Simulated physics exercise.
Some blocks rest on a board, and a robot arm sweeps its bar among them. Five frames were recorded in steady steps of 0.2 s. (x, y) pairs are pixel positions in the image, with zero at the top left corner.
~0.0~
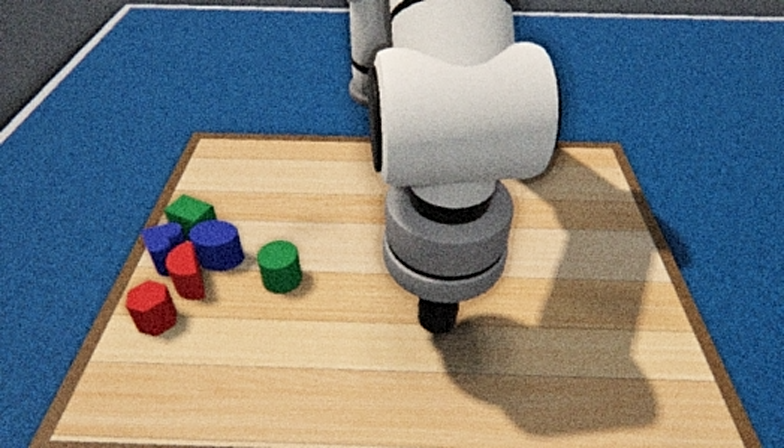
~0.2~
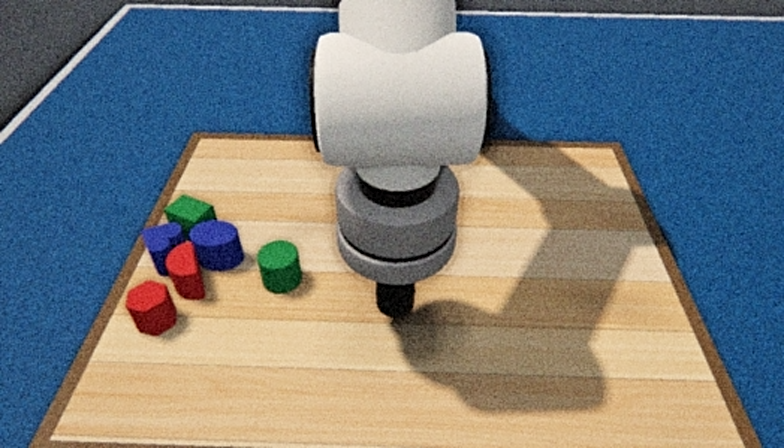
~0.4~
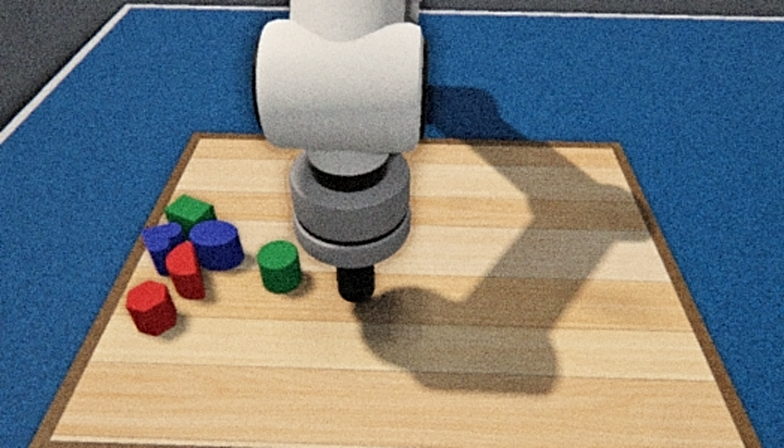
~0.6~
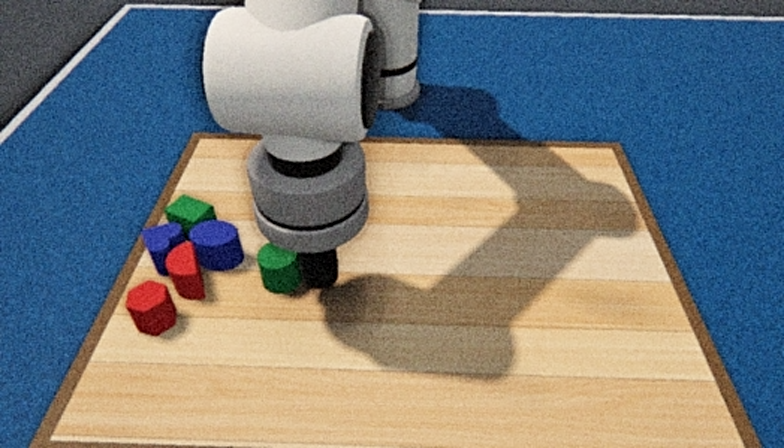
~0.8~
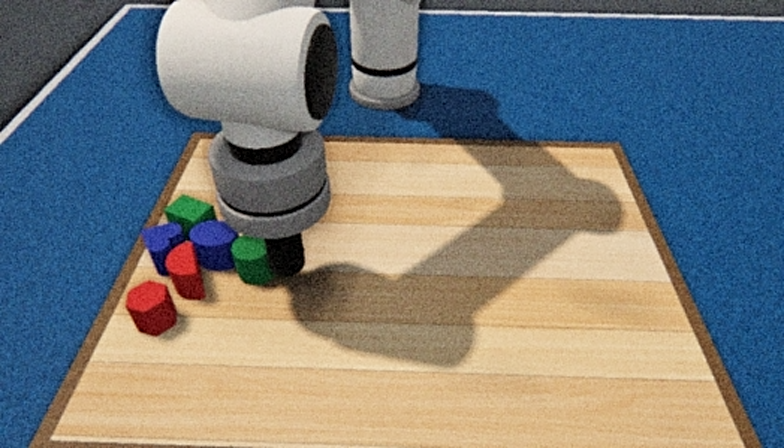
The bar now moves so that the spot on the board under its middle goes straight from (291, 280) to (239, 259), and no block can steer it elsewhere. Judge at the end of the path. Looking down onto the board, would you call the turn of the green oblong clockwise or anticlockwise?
The turn is clockwise.
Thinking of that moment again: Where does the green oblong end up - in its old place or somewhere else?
From what I can tell, it won't keep its place.
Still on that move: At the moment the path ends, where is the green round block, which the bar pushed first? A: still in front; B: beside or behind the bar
Letter A.
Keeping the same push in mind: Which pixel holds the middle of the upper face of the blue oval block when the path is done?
Its top middle will sit at (181, 209).
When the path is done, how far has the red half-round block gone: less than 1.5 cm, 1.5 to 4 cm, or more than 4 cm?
Short: Under 1.5 cm.
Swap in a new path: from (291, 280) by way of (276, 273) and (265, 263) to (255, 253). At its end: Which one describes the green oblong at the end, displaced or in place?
From what I can tell, it won't keep its place.
What follows on the original path. Halfway along, bar at (260, 253); blue heart-shaped block at (150, 237); green oblong at (176, 201), turned 35° clockwise; blue oval block at (195, 221), turned 40° anticlockwise; green round block at (232, 228).
At the end, bar at (235, 243); blue heart-shaped block at (149, 238); red half-round block not moved; green oblong at (160, 191), turned 20° clockwise; blue oval block at (181, 209), turned 90° anticlockwise; green round block at (218, 213).
